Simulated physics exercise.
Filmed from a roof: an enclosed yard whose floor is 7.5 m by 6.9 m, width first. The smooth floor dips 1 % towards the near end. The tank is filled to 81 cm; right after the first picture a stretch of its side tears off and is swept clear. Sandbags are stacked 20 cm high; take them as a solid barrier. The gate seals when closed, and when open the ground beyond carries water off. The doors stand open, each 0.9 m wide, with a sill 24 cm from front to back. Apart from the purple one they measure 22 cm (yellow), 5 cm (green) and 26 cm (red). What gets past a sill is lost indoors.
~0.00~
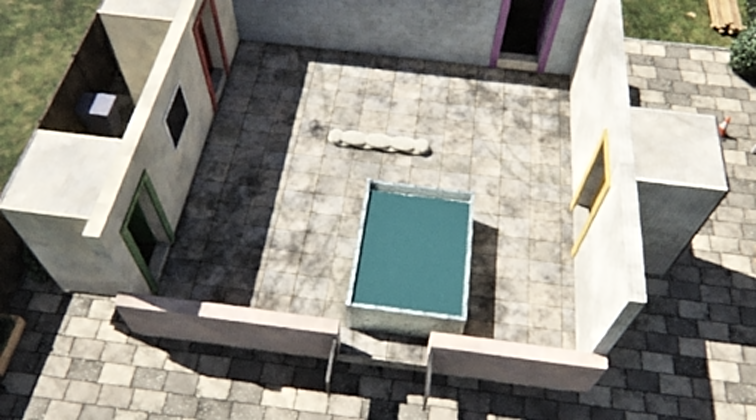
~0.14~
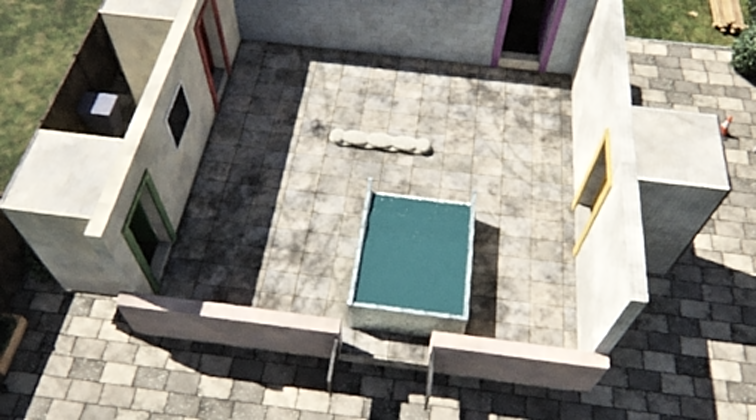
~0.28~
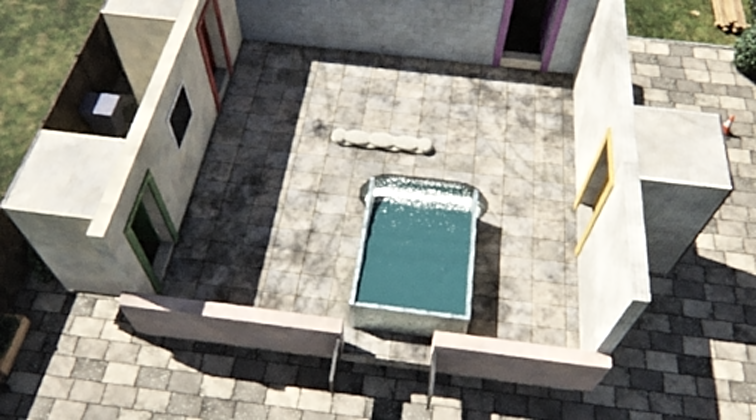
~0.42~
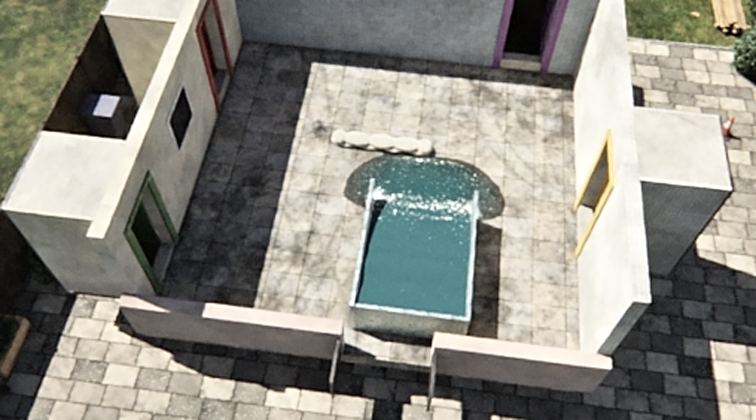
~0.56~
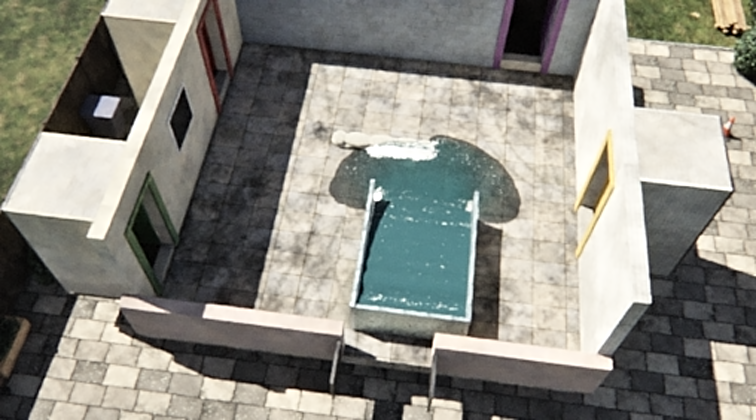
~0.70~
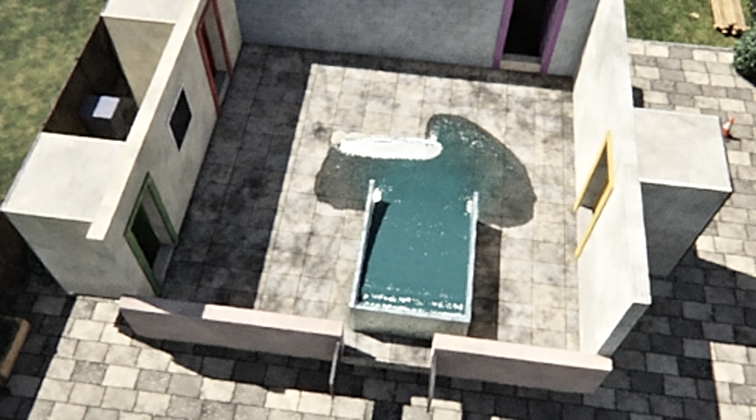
The clip shows a walled yard seen from above, where a rectangular tank of teal water opens on its far side and water pours out, spreading across the paved floor, meeting a low pale barrier and fanning around its right end.
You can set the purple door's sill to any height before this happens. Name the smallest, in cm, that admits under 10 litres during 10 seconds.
It would have to be roughly 28 cm high.
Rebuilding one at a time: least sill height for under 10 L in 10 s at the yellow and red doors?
Roughly 5.5 cm at yellow and 11.0 cm at red.
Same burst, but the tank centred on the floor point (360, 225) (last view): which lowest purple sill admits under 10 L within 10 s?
About 12.0 cm.
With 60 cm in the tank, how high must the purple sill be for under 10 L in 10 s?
About 19 cm.
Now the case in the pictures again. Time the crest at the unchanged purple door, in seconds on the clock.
Near 3.2 s.
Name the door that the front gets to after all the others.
The green one.
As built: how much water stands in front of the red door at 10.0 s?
Roughly 9.5 cm deep.
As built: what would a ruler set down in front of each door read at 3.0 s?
In cm: Purple 32, yellow 1, green 0, red 12.
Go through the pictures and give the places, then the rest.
In the first frame, the tank at (413, 248) is whole and still, 81 cm deep; the purple door at (525, 35) is dry.
In the second frame, the gap is on the far side, the front 0.2 m out at a hidden place; the back of the tank holds 81 cm.
In the third frame, the front is at (392, 177), 0.8 m from the gap on the far side; 1.5 m2 of floor is wet, 81 cm left at the back.
In the fourth frame, the front is at (393, 156), 1.3 m from the gap on the far side; 3.3 m2 of floor is wet, 81 cm left at the back.
In the fifth frame, the front is at (437, 139), 1.9 m from the gap on the far side; 5.0 m2 of floor is wet, 78 cm left at the back.
In the sixth frame, the gap is on the far side, the front 2.5 m out at (439, 117); the back of the tank holds 70 cm; the purple door at (528, 37), 4.5 m from the gap, is still 2.0 m from the nearest water.
After 1.4 s water covers 35 % of the floor, deepest (49 cm) near (410, 157); 6 cm at the purple door, 0 litres in over its 25 cm sill.
After 3.0 s water covers 65 % of the floor, deepest (38 cm) near (569, 83); 32 cm at the purple door, 10 litres in over its 25 cm sill.
After 10.0 s water covers 100 % of the floor, deepest (18 cm) near (333, 341); 3 cm at the purple door, 23 litres in over its 25 cm sill.
At the purple door as built, the water arrived by 1.4 s and peaked near 32 cm at 3.2 s.
With a sill of 24 cm, 30 litres would have come in within the 10 s; with 32.5 cm, 2 litres. So under 10 litres takes about 28 cm.
